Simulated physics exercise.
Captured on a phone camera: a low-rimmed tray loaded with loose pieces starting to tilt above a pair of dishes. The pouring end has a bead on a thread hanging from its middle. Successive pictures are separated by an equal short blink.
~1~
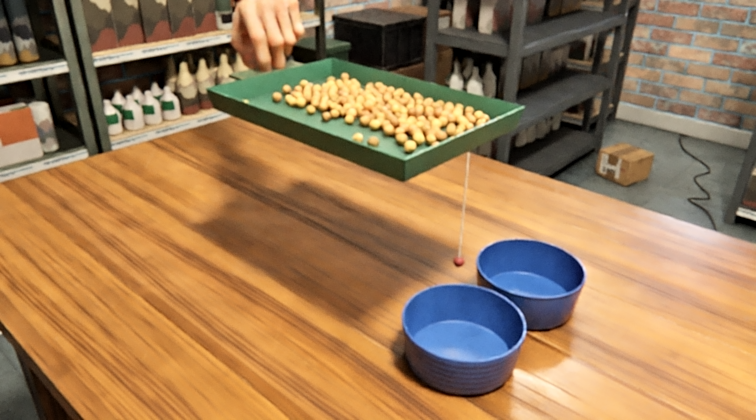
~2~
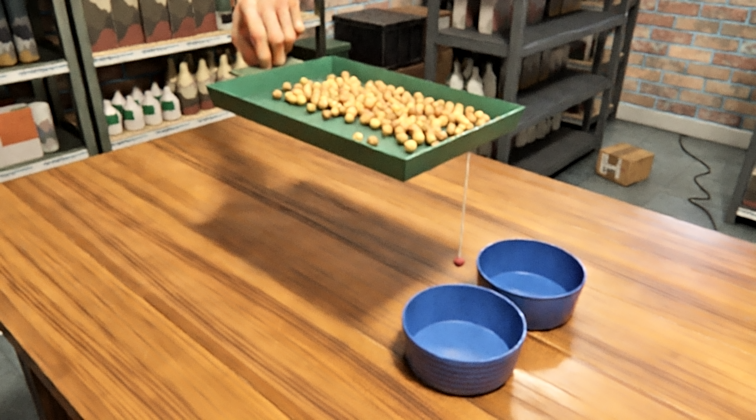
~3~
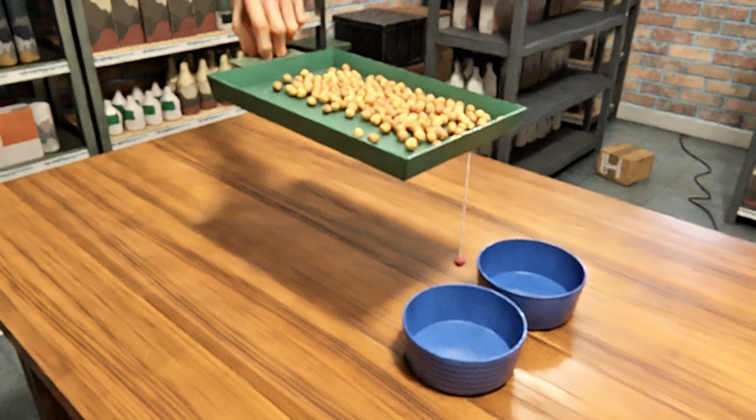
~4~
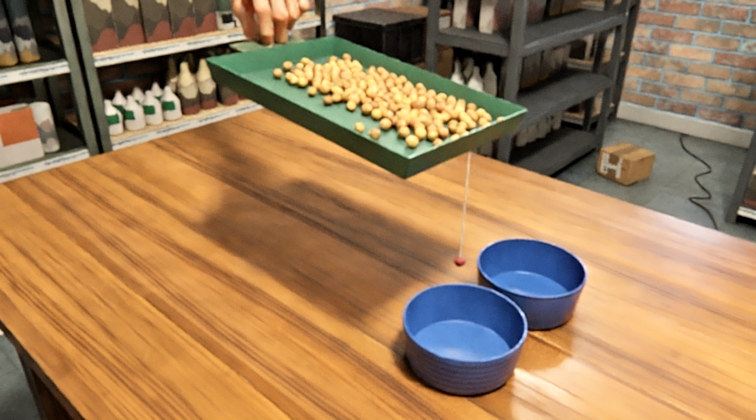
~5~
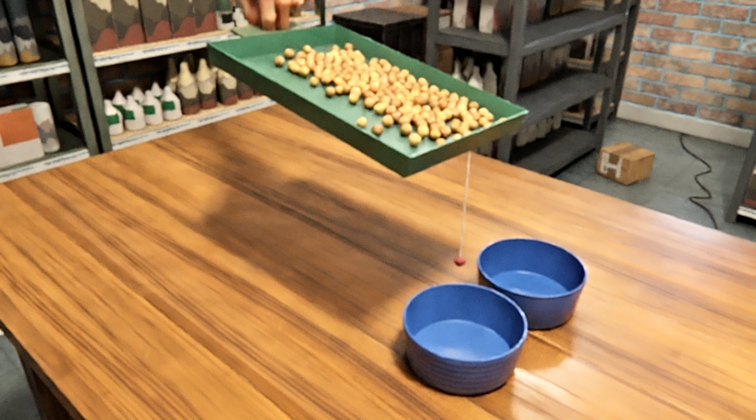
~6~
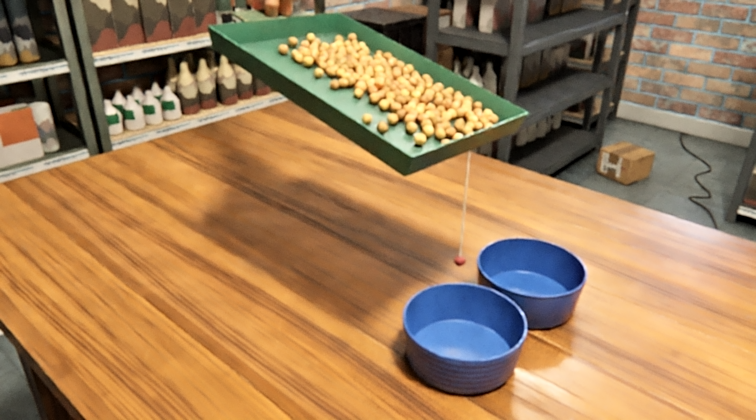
To begin with, a hand is at the far end of a green tray of small tan pieces above a wooden table, with two blue dishes and a red bead hanging on a thread. The tray's far end gradually rises, steepening its slope, and the pieces shift slightly toward the near end.
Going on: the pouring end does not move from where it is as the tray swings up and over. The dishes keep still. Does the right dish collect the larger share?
Yes. The larger share will most likely go to the dish on the right.
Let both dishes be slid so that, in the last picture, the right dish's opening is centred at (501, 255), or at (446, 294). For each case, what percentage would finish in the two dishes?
Roughly 60 %, then roughly 10 %.
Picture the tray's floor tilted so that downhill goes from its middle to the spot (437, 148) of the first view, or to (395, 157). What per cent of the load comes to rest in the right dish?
The first try gives close to 20 per cent, the second close to 0 per cent.
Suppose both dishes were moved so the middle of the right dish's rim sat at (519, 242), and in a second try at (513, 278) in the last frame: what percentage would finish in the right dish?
You'd end up with around 40 per cent and then around 60 per cent.
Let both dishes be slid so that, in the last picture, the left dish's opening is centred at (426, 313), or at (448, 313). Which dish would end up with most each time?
Answer, in order: The one to the right and the one to the right.
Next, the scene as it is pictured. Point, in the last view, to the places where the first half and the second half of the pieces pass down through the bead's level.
The early half goes through (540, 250), the late half through (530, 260).
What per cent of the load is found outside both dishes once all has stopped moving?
Close to 10 percent, I reckon.
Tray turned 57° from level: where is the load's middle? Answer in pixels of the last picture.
Look about (471, 97) in the last picture.
Soon, tray tipped steeply; all on the tray.
A while on, tray tipped right over; a small part on the tray; a small part in the left dish; about half in the right dish; a small part outside both; about a quarter in the air.
Towards the end, tray tipped past a quarter turn; a small part in the left dish; most in the right dish; a small part outside both.
Finally, tray tipped past a quarter turn; a small part in the left dish; most in the right dish; a small part outside both.
